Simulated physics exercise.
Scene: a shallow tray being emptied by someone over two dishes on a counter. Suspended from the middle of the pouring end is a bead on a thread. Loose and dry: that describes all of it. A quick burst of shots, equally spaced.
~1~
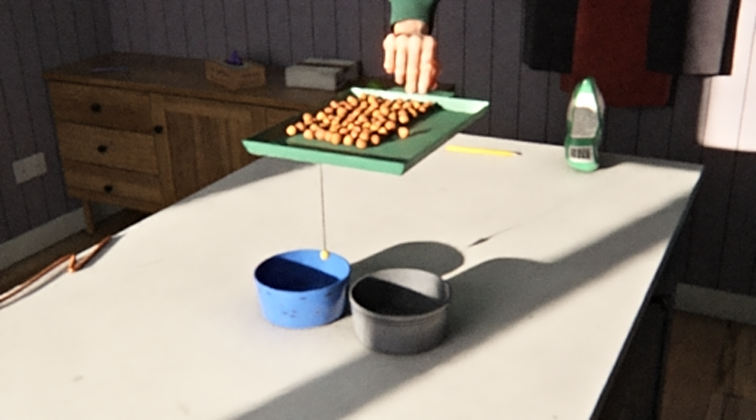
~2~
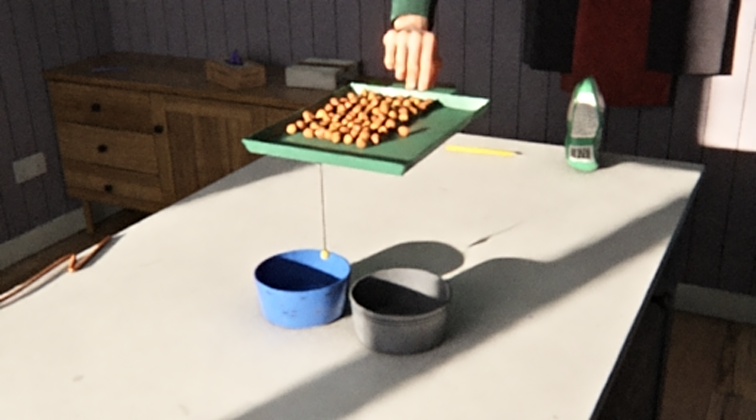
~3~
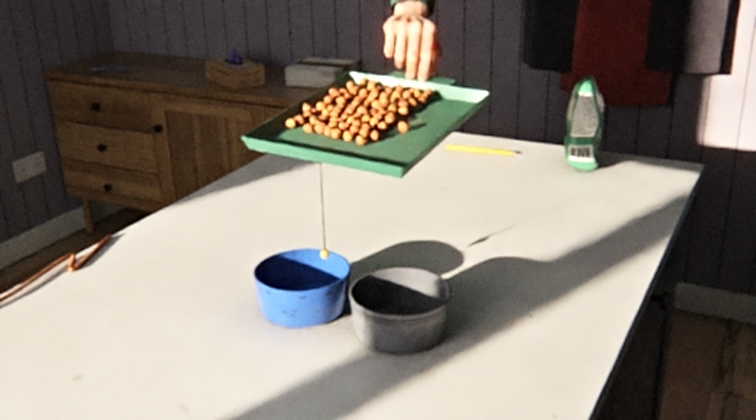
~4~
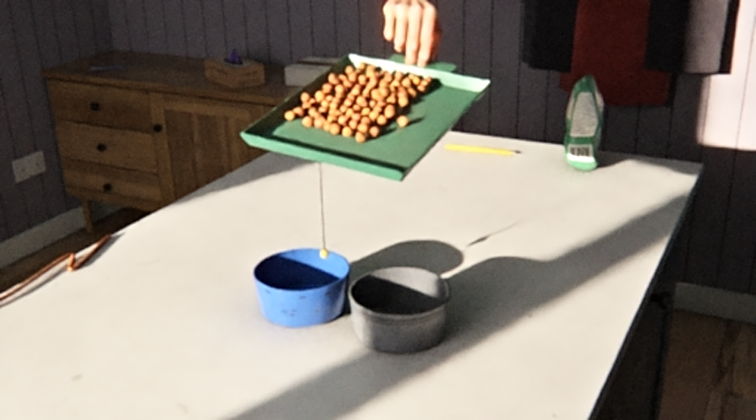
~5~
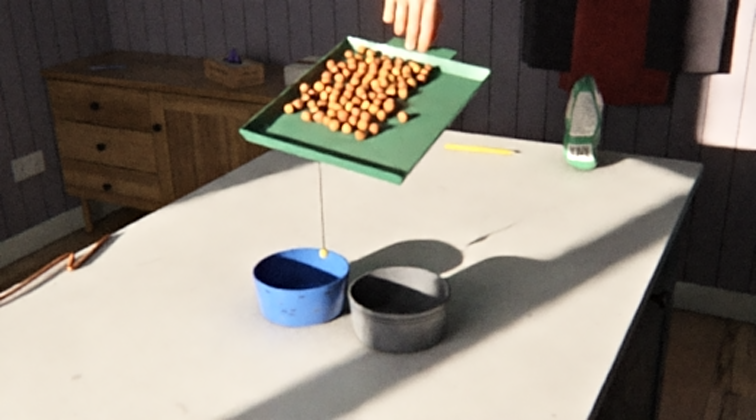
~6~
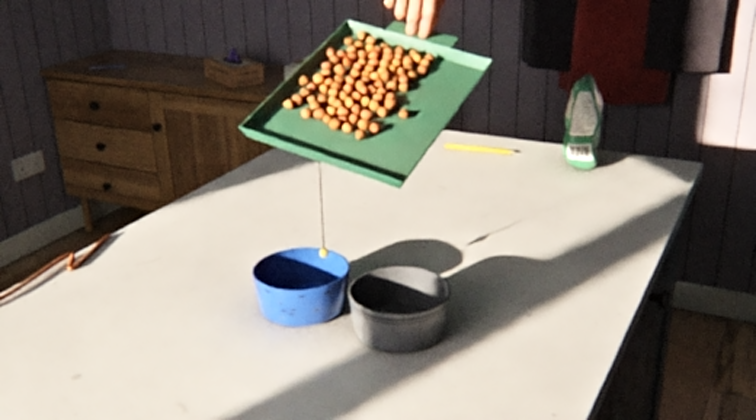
Over a pale counter with a blue dish and a dark grey one, a hand held a green tray of hazelnuts level, then steadily raised its back end and tilted it toward the front right corner.
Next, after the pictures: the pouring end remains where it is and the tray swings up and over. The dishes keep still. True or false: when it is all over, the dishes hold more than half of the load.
True.
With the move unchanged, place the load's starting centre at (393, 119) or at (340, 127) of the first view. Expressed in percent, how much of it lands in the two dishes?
Close to 90 per cent, followed by close to 90 per cent.
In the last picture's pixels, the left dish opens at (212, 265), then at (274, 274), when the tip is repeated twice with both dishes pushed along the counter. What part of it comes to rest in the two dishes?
Trial 1 around 10 percent, trial 2 around 70 percent.
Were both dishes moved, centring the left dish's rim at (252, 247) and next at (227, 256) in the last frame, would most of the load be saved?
Try 1: A minority of it. Try 2: A minority of it.
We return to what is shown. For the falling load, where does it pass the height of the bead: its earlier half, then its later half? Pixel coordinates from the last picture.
The early half goes through (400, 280), the late half through (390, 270).
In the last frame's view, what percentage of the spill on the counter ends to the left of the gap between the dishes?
Roughly 60 %.
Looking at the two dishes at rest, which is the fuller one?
Well, that is right of the pair.
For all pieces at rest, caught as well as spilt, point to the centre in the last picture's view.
Centre at rest, last view: Approx. (395, 322).
Soon after the last picture, tray tipped steeply; about a third on the tray; about a quarter in the right dish; a small part outside both; about a third in the air.
A little later, tray tipped past a quarter turn; most in the right dish; a stray few in the left dish; about a quarter outside both; a stray few in the air.
Later still, tray tipped past a quarter turn; most in the right dish; a stray few in the left dish; about a quarter outside both.
At rest, tray tipped past a quarter turn; most in the right dish; a stray few in the left dish; about a quarter outside both.
